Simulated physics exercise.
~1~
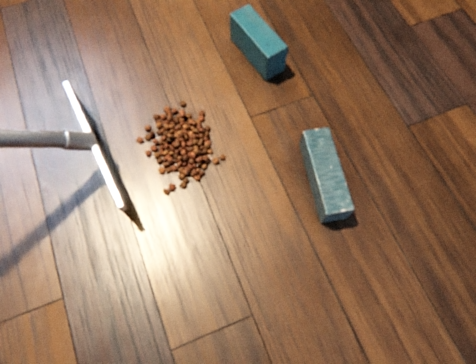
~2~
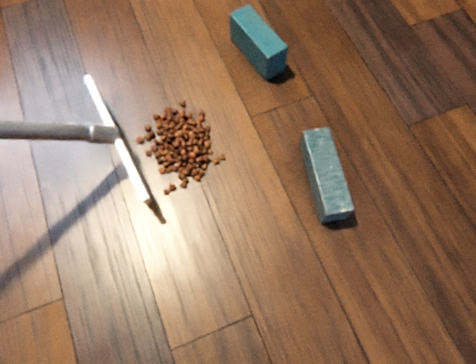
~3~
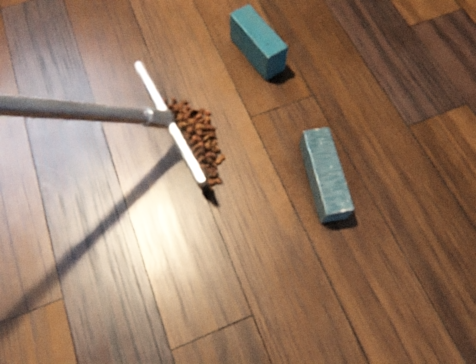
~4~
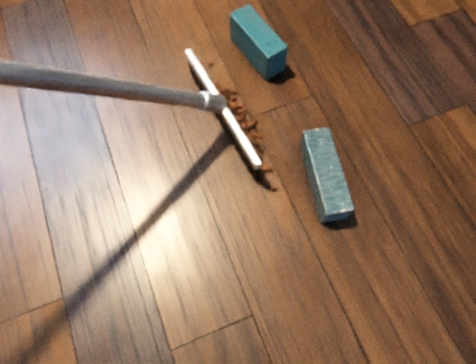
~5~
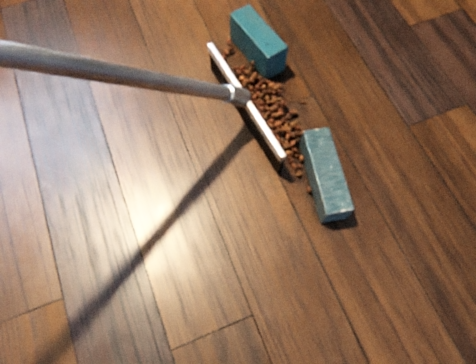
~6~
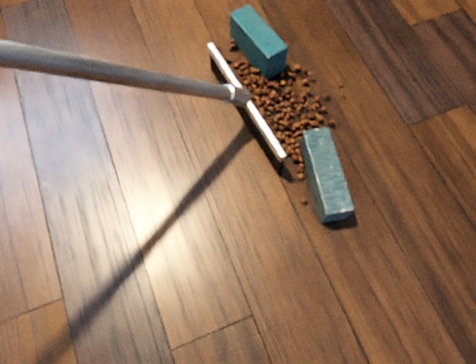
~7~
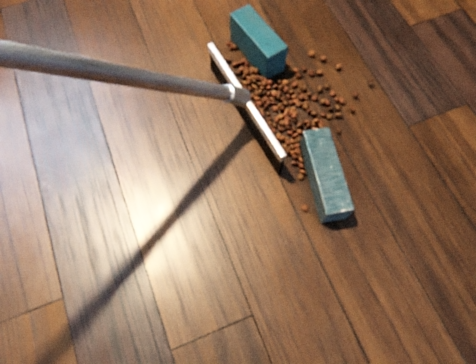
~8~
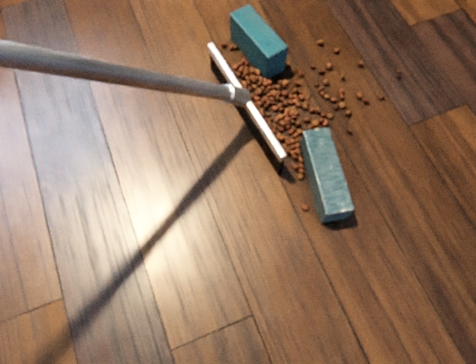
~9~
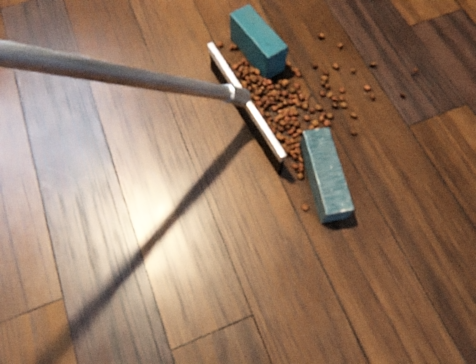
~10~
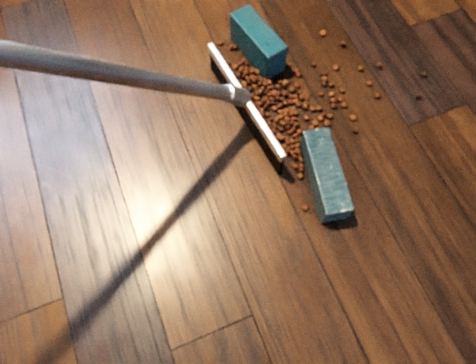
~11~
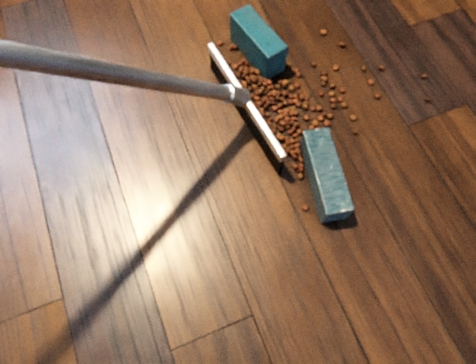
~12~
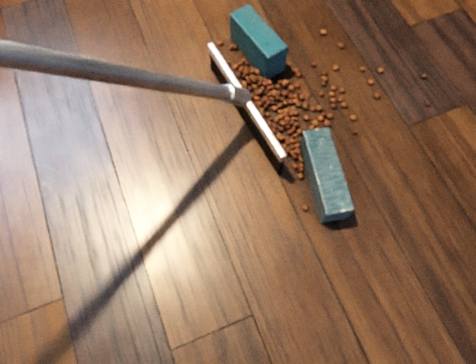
A white-edged squeegee on a long grey handle reaches in from the left over a glossy brown wooden floor, seen from above at an angle. A heap of small reddish-brown kibble lies to its right, and two teal blocks stand farther right with a gap between them. The blade slides right, meets the heap and pushes it towards the blocks. It stops just short of them as kibble spills into the gap and some pieces scatter beyond. The blade stays put, with most kibble packed before the blocks and a good share in or past the gap.
